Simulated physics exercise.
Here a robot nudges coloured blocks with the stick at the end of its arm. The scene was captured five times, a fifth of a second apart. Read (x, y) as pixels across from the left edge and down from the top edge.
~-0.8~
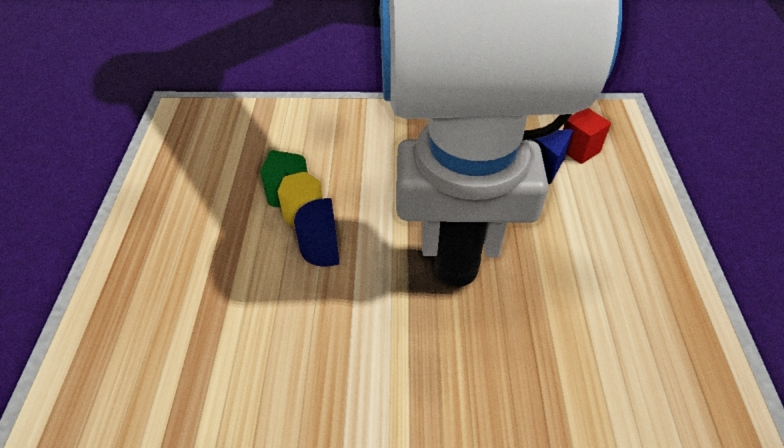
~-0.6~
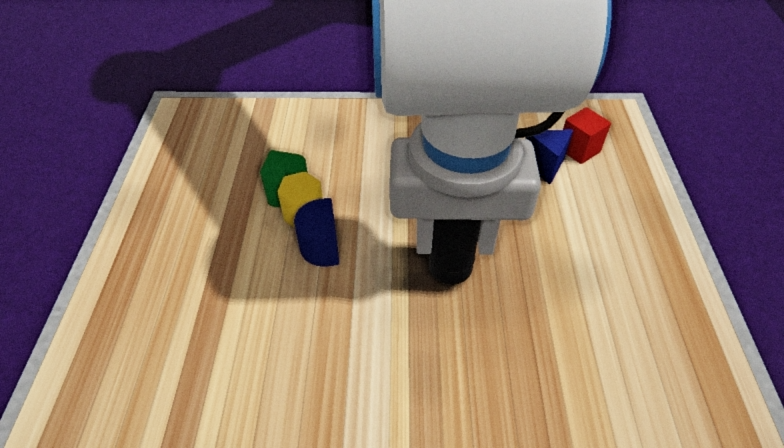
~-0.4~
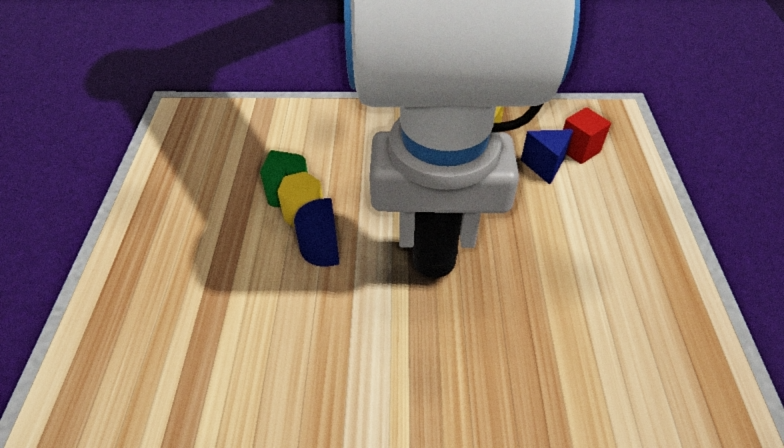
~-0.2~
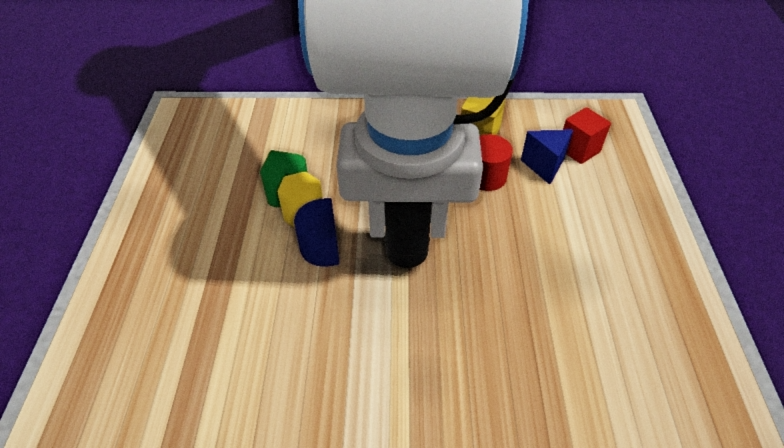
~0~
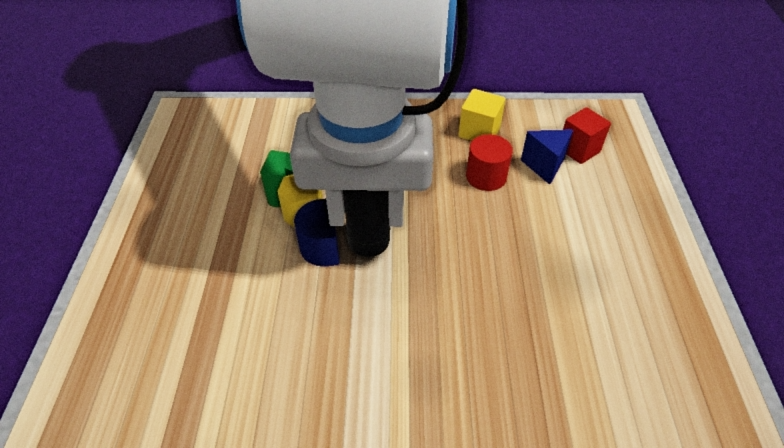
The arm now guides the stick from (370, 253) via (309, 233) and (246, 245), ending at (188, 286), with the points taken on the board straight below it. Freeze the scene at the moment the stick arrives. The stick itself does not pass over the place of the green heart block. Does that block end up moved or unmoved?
That block slides.
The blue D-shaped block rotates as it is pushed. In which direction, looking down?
The sense of turning is anti-clockwise.
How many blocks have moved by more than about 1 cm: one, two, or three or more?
Three or more move.
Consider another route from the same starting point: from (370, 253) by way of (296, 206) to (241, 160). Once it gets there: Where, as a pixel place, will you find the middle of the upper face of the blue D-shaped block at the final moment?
When the path ends, it will be at (285, 218).
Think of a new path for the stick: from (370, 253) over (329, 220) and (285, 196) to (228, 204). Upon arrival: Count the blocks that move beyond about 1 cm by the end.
Displaced: Three or more.
What follows on the original path. One third of the way, stick (306, 222); green heart block (276, 157); yellow hexagonal block (285, 179), turned 30° clockwise; blue D-shaped block (266, 218), turned 15° anticlockwise.
Two thirds of the way, stick (241, 234); green heart block (273, 150), turned 25° clockwise; yellow hexagonal block (266, 175), turned 65° clockwise; blue D-shaped block (203, 239), turned 45° anticlockwise.
At the end, stick (183, 275); green heart block (273, 150), turned 25° clockwise; yellow hexagonal block (266, 175), turned 65° clockwise; blue D-shaped block (134, 280), turned 25° anticlockwise.
